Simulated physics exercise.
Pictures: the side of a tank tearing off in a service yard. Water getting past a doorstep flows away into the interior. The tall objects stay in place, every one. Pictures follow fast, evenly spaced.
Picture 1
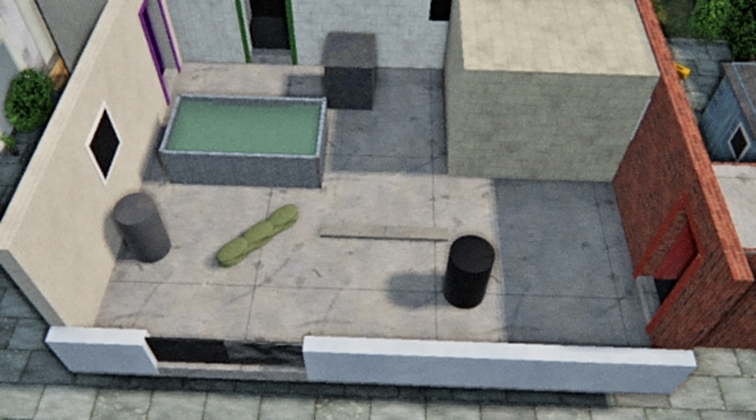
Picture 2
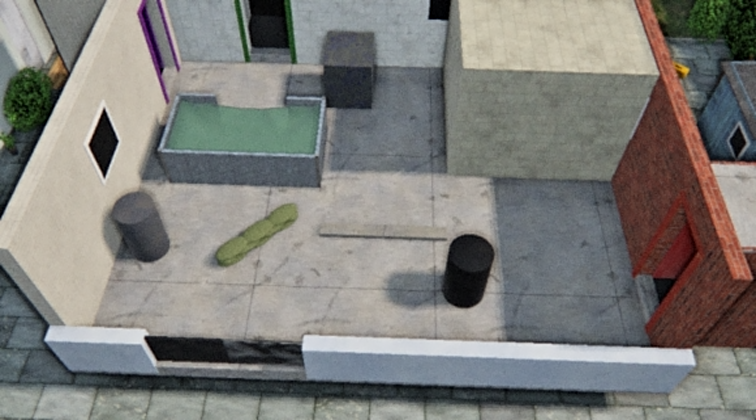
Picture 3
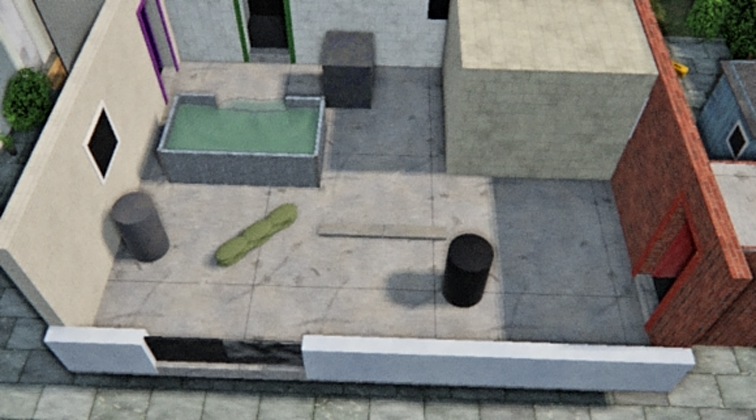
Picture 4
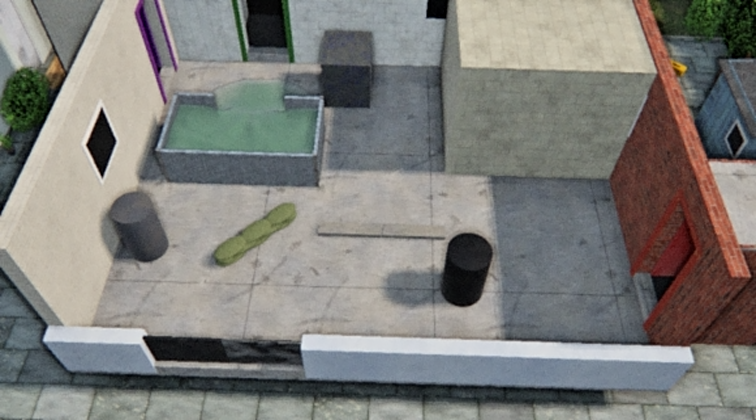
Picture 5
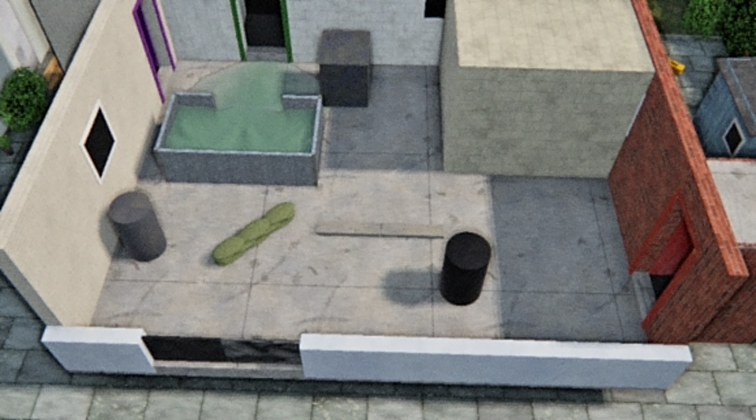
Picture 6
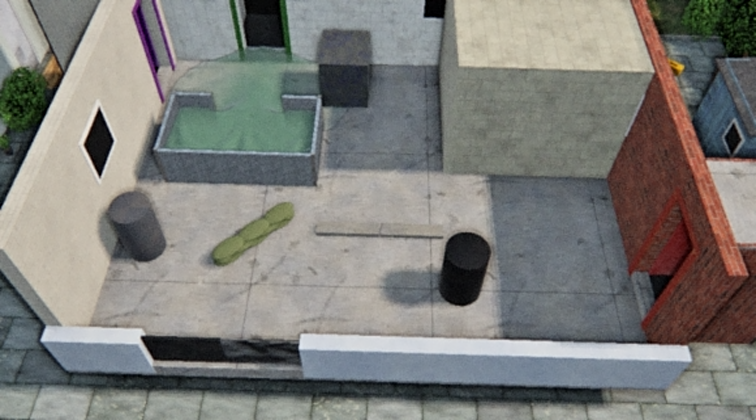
In a walled yard, green water pours from a gap in a tank's far side.
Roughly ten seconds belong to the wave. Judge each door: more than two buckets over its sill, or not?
My prediction: The red door will be within bounds; the green door will be over the limit; the purple door will be over the limit.
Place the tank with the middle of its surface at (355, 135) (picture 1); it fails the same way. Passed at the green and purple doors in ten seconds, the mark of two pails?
I'd say green stays within the threshold while purple overshoots the threshold.
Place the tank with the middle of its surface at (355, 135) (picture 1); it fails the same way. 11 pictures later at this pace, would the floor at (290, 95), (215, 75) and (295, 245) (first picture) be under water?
Soaked, soaked, spared.
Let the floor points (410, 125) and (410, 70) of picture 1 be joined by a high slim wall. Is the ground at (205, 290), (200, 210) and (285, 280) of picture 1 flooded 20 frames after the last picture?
Untouched, untouched, untouched.
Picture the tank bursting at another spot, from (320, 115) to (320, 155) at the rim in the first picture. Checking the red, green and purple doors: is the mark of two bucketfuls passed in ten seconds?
Red door: Above, green door: Below, purple door: Below.
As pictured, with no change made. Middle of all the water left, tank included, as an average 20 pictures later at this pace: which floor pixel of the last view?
My reading is close to (258, 114).
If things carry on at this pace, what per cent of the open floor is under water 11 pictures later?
Roughly 20 percent, I reckon.
A moment on, water covers 15 % of the floor; the red door not reached, the green door far over two buckets in, the purple door wet at the sill, nothing in.
Next, water covers 20 % of the floor; the red door not reached, the green door far over two buckets in, the purple door under two buckets in.
Then, water covers 30 % of the floor; the red door not reached, the green door far over two buckets in, the purple door over two buckets in.
Later, water covers 55 % of the floor; the red door not reached, the green door far over two buckets in, the purple door far over two buckets in.
In the end, water covers 75 % of the floor; the red door not reached, the green door far over two buckets in, the purple door far over two buckets in.
